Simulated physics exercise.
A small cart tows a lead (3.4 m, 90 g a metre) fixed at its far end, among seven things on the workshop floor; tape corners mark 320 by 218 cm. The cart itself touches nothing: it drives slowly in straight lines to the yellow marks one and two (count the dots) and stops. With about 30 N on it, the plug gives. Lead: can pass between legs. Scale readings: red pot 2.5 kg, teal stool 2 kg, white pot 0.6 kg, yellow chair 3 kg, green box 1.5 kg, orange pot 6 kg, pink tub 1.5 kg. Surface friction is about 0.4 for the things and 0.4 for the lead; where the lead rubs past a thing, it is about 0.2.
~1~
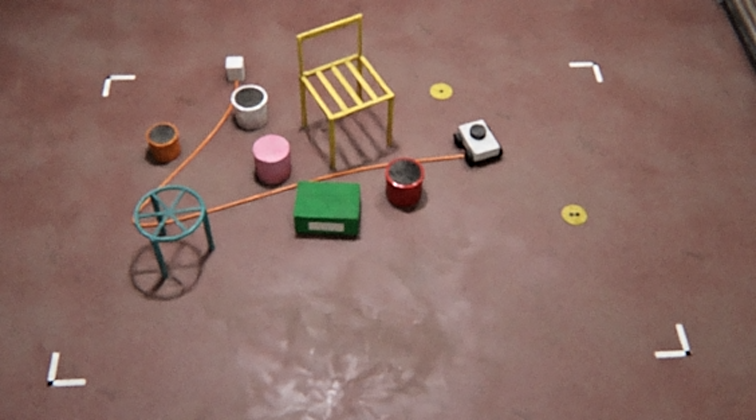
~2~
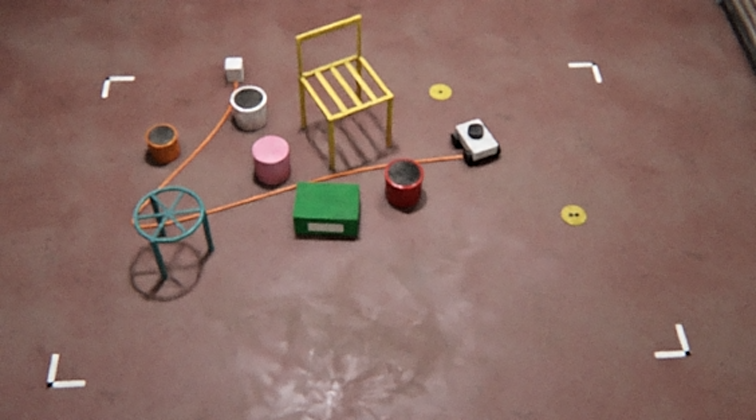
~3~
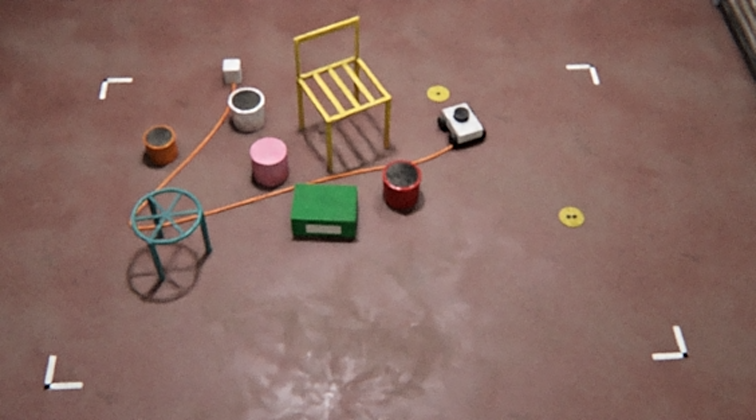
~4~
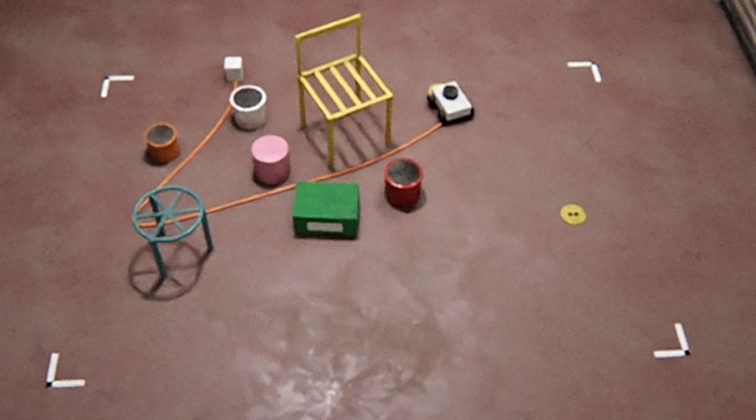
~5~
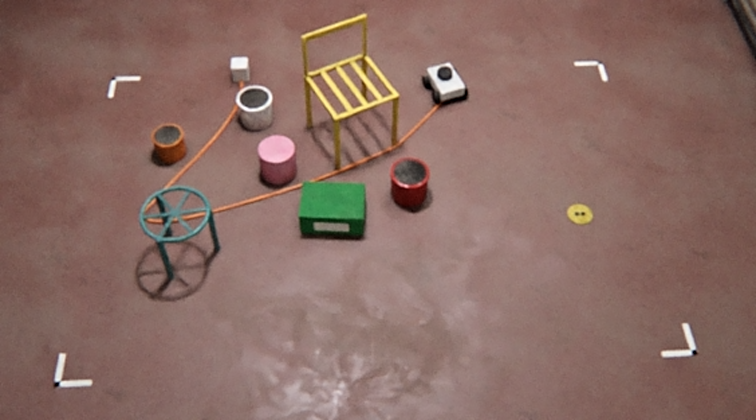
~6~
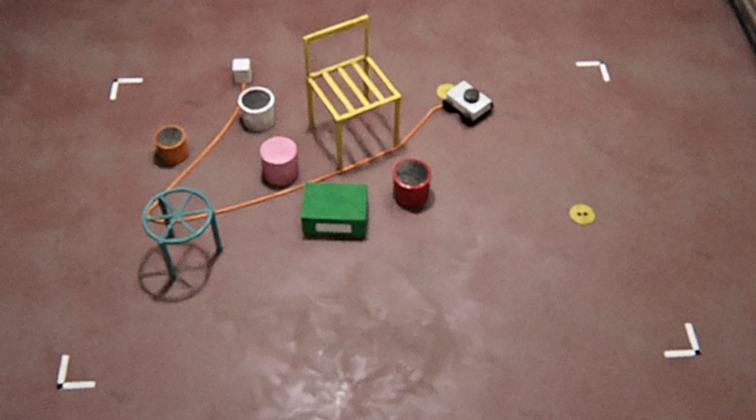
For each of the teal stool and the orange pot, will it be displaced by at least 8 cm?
Per item: Teal stool: No; orange pot: No.
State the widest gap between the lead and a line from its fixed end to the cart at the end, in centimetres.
100 cm.
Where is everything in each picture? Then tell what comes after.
Teal stool (169, 211); orange pot (162, 134); marks (441, 92) (574, 215); lead runs through (228, 112); cart (481, 154), in the first picture.
Lead runs through (228, 113); cart (479, 153), in the second picture.
Lead runs through (225, 114); cart (465, 136), in the third picture.
Lead runs through (227, 112) (412, 142); cart (454, 114), in the fourth picture.
Lead runs through (233, 112) (416, 128); cart (448, 94), in the fifth picture.
Teal stool (177, 214); orange pot (169, 136); lead runs through (235, 114) (419, 126); cart (462, 103), in the sixth picture.
Next, cart at (492, 131), lead slack at the fixed end; nothing else has moved.
Then, cart at (523, 160), lead slack at the fixed end; nothing else has moved.
After that, cart at (557, 190), lead slack at the fixed end; nothing else has moved.
Later, cart at (582, 213), lead slack at the fixed end; nothing else has moved.
At the end, cart at (582, 213), lead slack at the fixed end; teal stool 0 cm off its start at (177, 214), orange pot 0 cm off its start at (169, 136).
